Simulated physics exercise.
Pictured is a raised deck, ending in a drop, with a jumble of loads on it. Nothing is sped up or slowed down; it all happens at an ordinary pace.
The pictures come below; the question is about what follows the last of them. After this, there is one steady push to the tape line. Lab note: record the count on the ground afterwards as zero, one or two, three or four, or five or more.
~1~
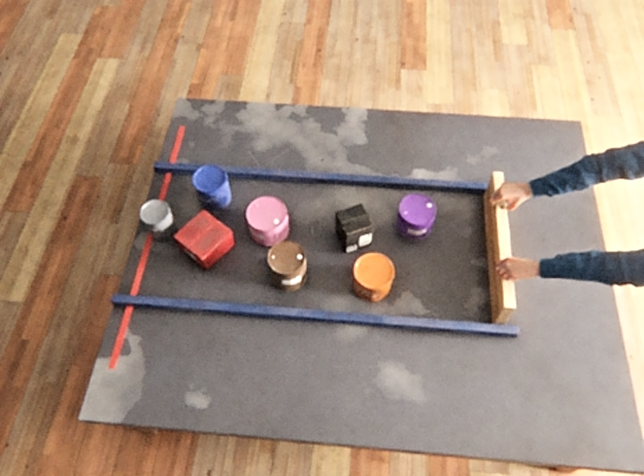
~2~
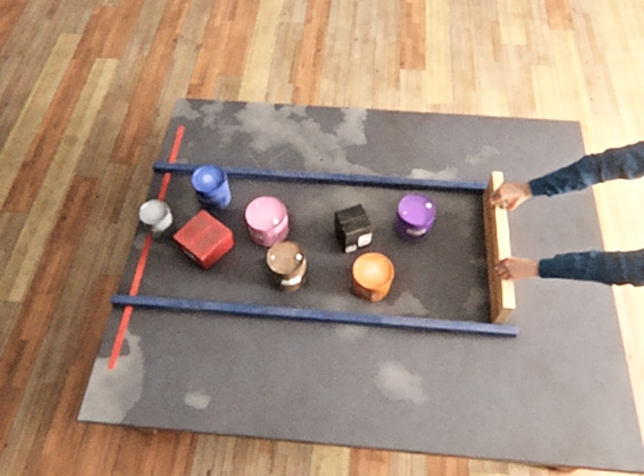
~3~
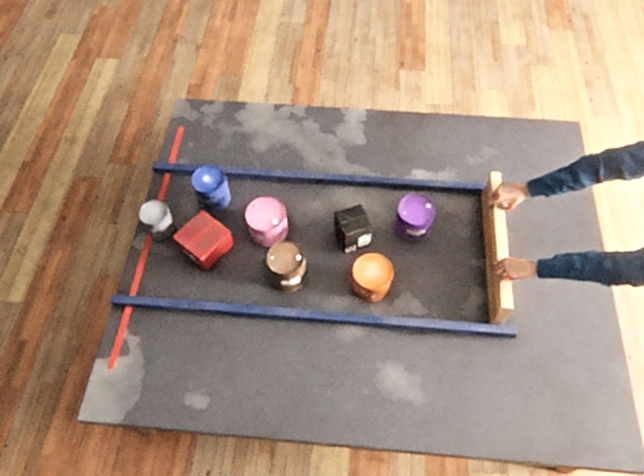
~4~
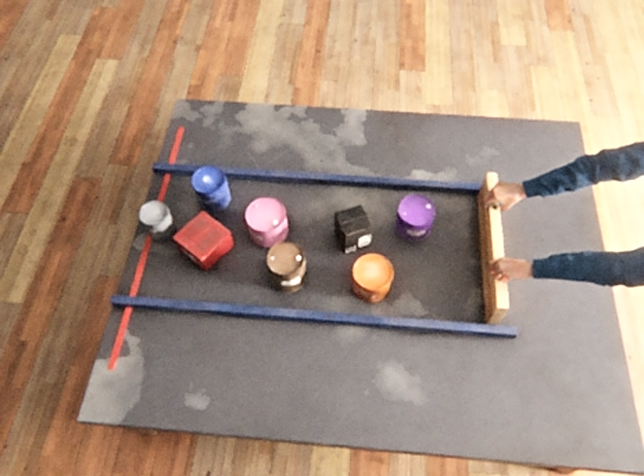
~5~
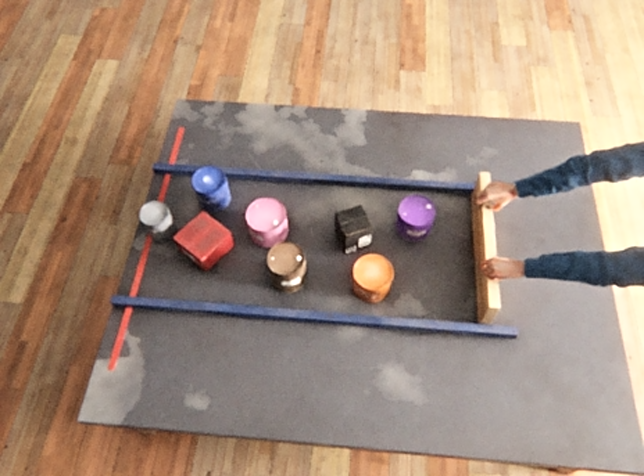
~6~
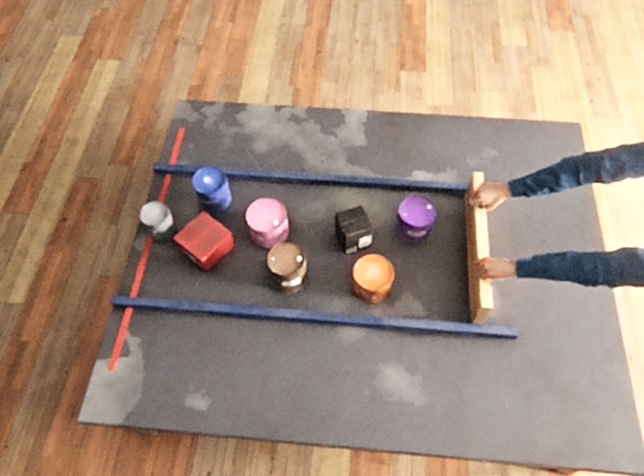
It is going to spill five or more of them.
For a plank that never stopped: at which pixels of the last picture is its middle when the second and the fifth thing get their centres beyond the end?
I'd say close to (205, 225), and after that close to (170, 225).
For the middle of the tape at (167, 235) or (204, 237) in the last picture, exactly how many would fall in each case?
That would be 5, then 2.
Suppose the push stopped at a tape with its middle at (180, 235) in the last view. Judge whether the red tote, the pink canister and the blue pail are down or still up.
The red tote falls; the pink canister goes over; the blue pail survives.
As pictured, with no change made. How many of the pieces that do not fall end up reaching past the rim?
1 is the number.
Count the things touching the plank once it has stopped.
It touches 1.
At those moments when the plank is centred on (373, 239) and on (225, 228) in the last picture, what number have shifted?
3 and 8.
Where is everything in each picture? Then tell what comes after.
In the first picture, grey pail (159, 221); blue pail (213, 188); red tote (205, 241); plank (498, 246); tape (152, 232).
In the second picture, blue pail (212, 189); brown canister (287, 267).
In the third picture, red tote (204, 241); pink canister (267, 222).
In the fourth picture, grey pail (159, 223); plank (491, 246).
In the fifth picture, blue pail (212, 190); orange pail (372, 279).
In the sixth picture, grey pail (159, 223); blue pail (212, 190); red tote (205, 242); plank (477, 246); tape (151, 233).
Soon after, none off yet; grey pail at rest near (159, 223); blue pail at rest near (212, 190); red tote at rest near (205, 242).
After that, none off yet; grey pail at rest near (159, 223); blue pail at rest near (212, 190); red tote moving near (201, 243).
And then, none off yet; grey pail displaced about its own width near (129, 215); blue pail displaced about its own width near (176, 181); red tote displaced well along near (128, 249).
In the end, the number that fall off is five or more; gone, purple canister, orange pail, brown canister, pink canister, red tote, blue pail and grey pail.
